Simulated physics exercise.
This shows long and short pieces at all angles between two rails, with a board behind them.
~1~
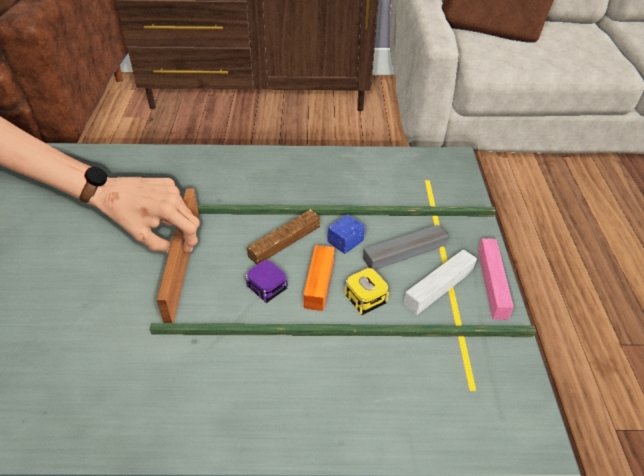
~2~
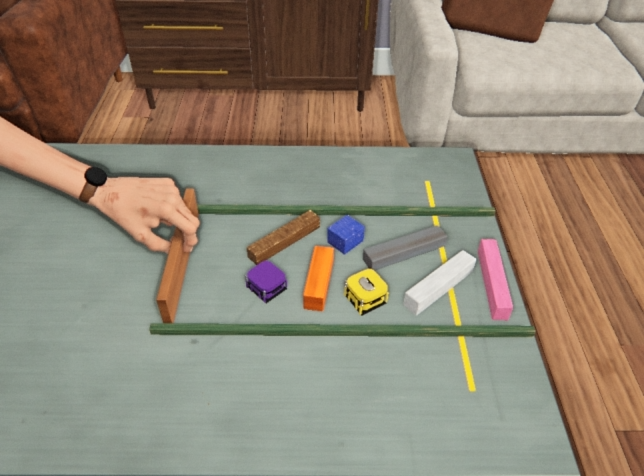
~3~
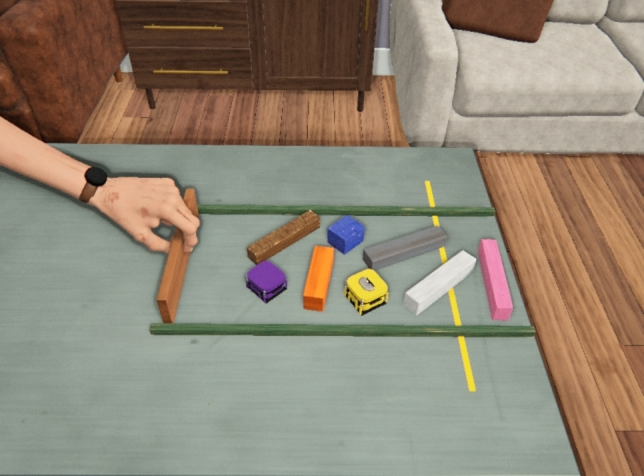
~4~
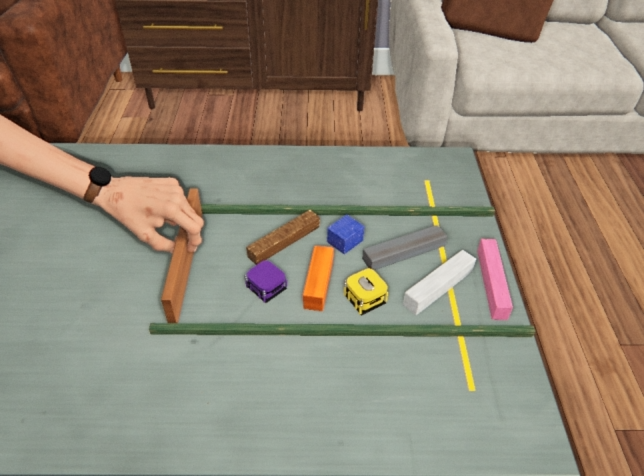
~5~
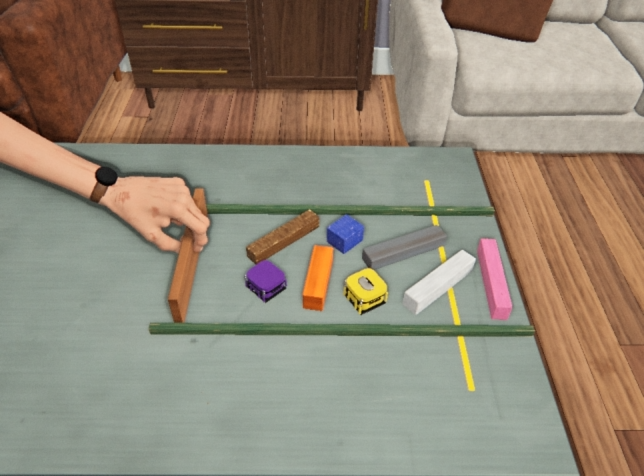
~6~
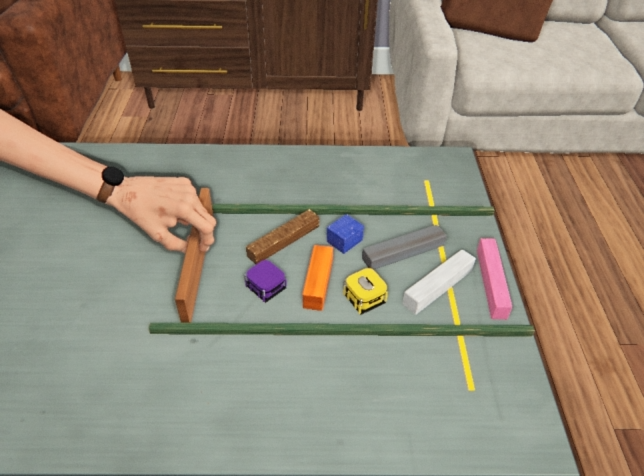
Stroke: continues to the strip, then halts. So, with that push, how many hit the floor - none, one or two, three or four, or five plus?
Most likely the ones that land below will number fewer than three, yet some.
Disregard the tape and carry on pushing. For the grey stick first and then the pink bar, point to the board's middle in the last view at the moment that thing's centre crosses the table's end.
Roughly (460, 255); for the second one, roughly (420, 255).
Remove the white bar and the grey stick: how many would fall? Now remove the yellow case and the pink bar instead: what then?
It would be 1 and 0.
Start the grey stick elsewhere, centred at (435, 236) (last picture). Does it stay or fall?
In the end the grey stick hangs on.
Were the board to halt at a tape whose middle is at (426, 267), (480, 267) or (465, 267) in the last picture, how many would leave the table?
In order, 1, 5 and 4.
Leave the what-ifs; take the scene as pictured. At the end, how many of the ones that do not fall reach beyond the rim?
2, I think.
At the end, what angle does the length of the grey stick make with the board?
Angle: Roughly 35 degrees.
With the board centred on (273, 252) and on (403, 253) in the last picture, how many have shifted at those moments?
Counts: 3, 8.
Early on, none off yet; pink bar at rest near (493, 277); white bar at rest near (440, 281); grey stick at rest near (405, 247).
A while later, none off yet; pink bar at rest near (494, 277); white bar travelled a little near (471, 285); grey stick travelled a little near (446, 239).
Finally, the number that fall off is one or two; lost, white bar and pink bar.
